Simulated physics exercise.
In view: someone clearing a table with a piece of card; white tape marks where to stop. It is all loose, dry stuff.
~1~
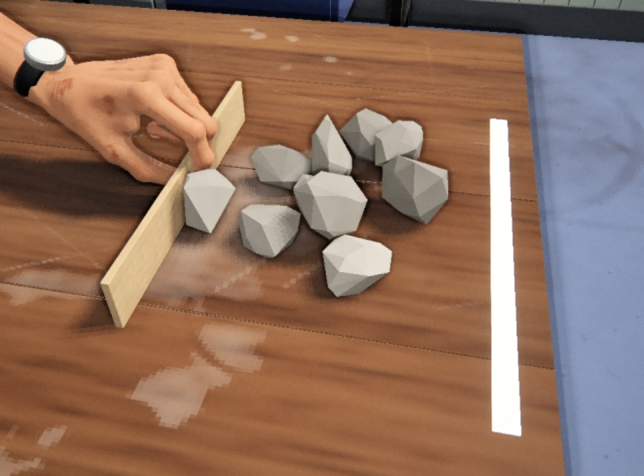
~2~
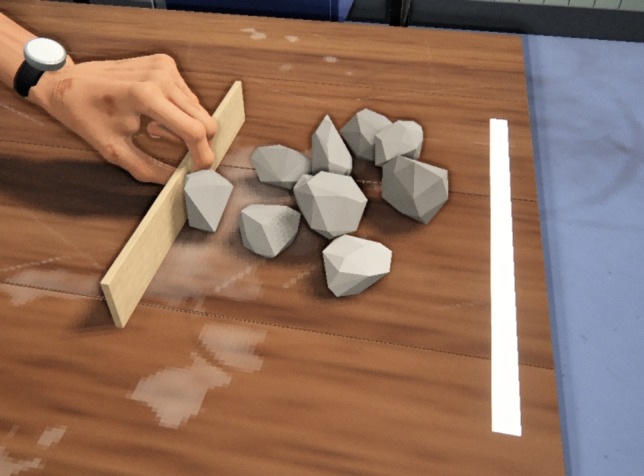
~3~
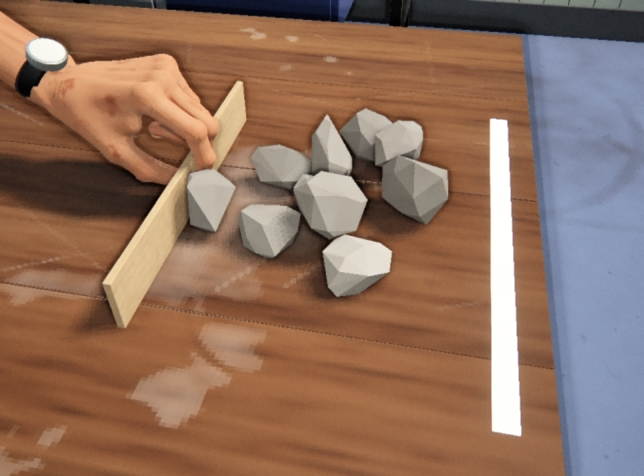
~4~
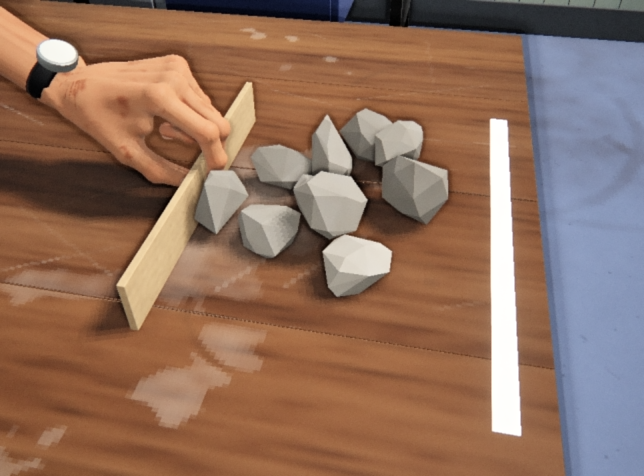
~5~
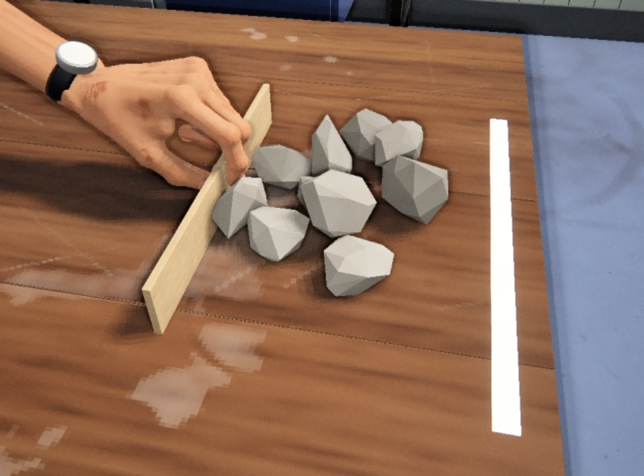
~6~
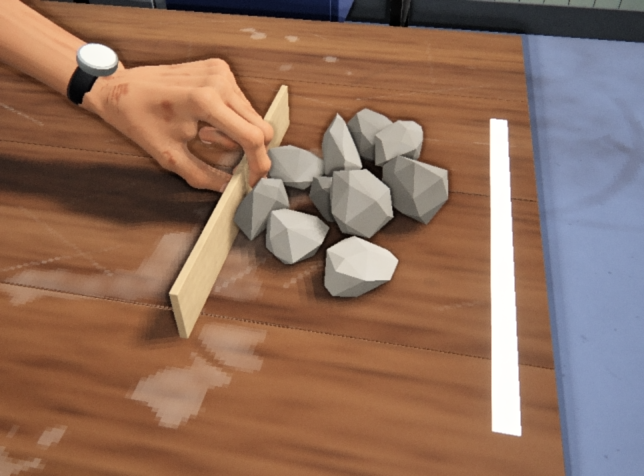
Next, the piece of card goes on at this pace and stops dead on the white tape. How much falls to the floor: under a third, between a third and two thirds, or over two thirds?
The part that falls is more than two thirds.
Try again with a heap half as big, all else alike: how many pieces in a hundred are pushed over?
Some 100 per cent.
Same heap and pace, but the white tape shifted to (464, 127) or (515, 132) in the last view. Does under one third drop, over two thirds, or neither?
The first try: The middle third. The second: More than two thirds.
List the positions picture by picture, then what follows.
Piece of card at (125, 284), at rest; white tape at (499, 130), about two fingers from the edge; edge at (543, 247); the heap at (317, 202), broken stones, in the first frame.
Piece of card at (125, 284), at rest, in the second frame.
Piece of card at (127, 284); the heap at (317, 202), in the third frame.
Piece of card at (140, 286), in the fourth frame.
Piece of card at (164, 290); the heap at (321, 201), about a quarter pushed along, in the fifth frame.
Piece of card at (189, 294); white tape at (499, 130); edge at (543, 247); the heap at (335, 201), about two thirds pushed along, in the sixth frame.
Soon, piece of card still moving, near (382, 183); heap all on the table, its front near (499, 148).
A while on, piece of card stopped at the white tape; heap about half over the edge.
Towards the end, piece of card stopped at the white tape; heap all over the edge.
Finally, piece of card stopped at the white tape; heap all over the edge.
